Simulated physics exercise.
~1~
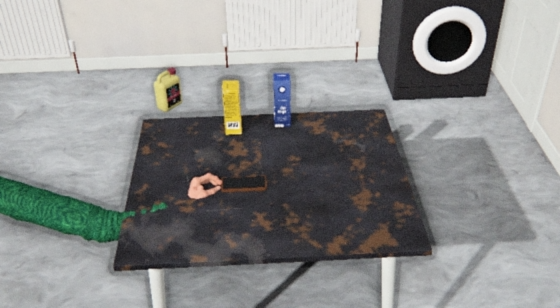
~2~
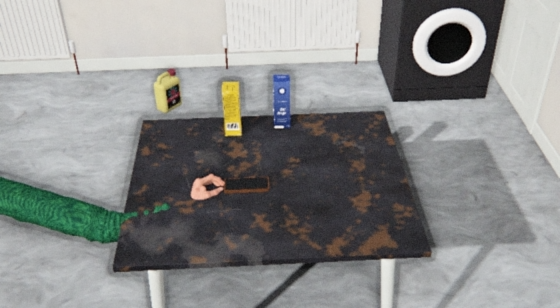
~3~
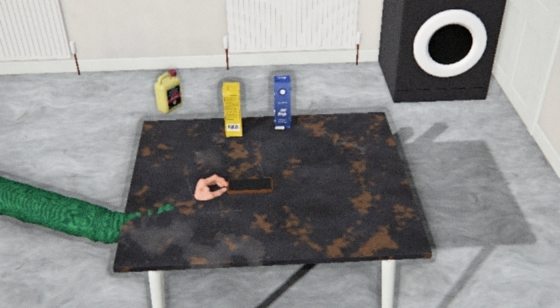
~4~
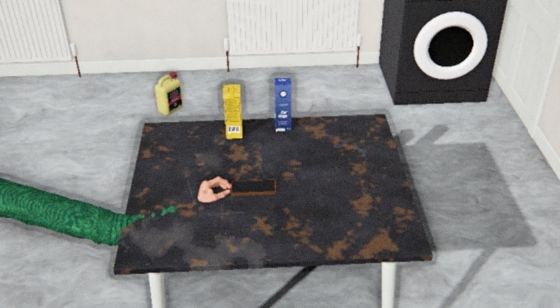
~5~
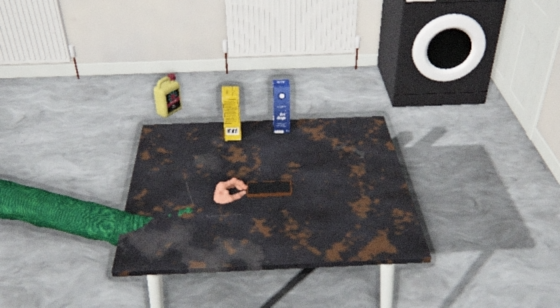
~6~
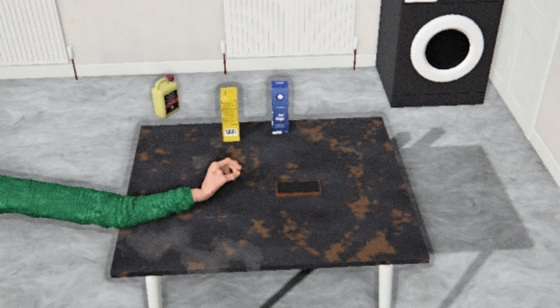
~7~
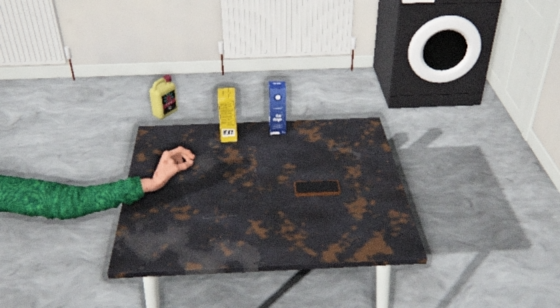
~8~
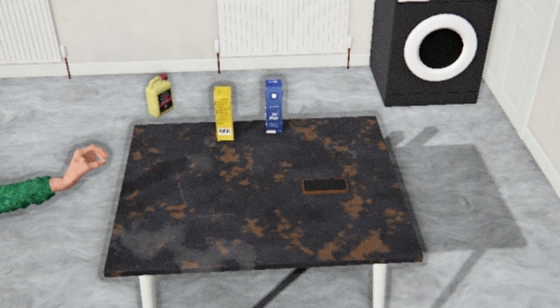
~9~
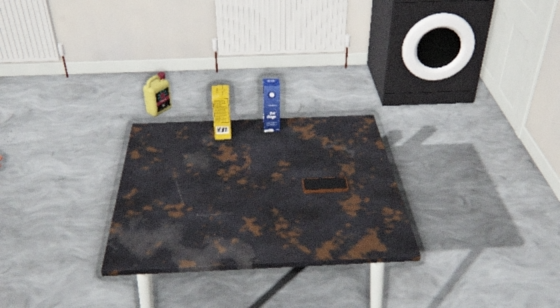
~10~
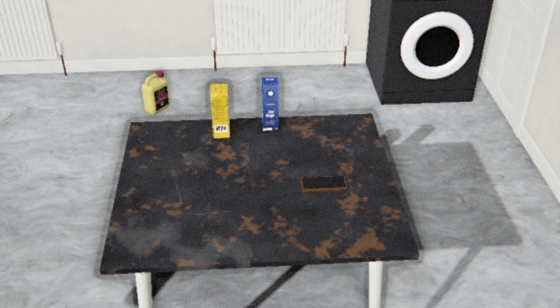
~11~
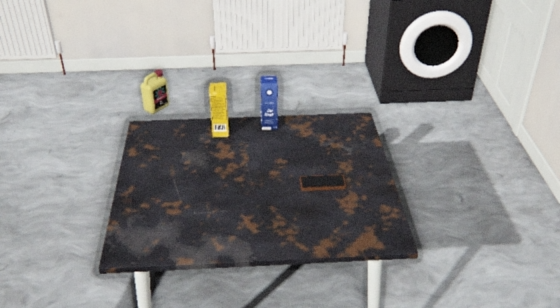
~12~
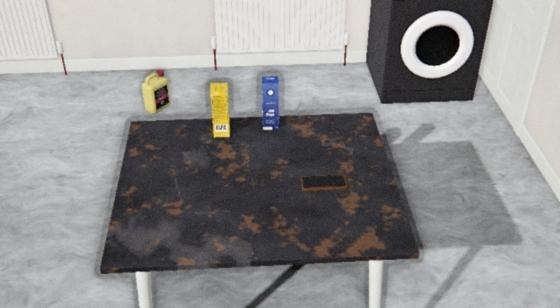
In the video, a green-sleeved hand pushes a dark, flat rectangular object to the right across a stained table, near a yellow carton and a blue carton. The hand lets go and withdraws left as the object slides farther right, then rests on the table.
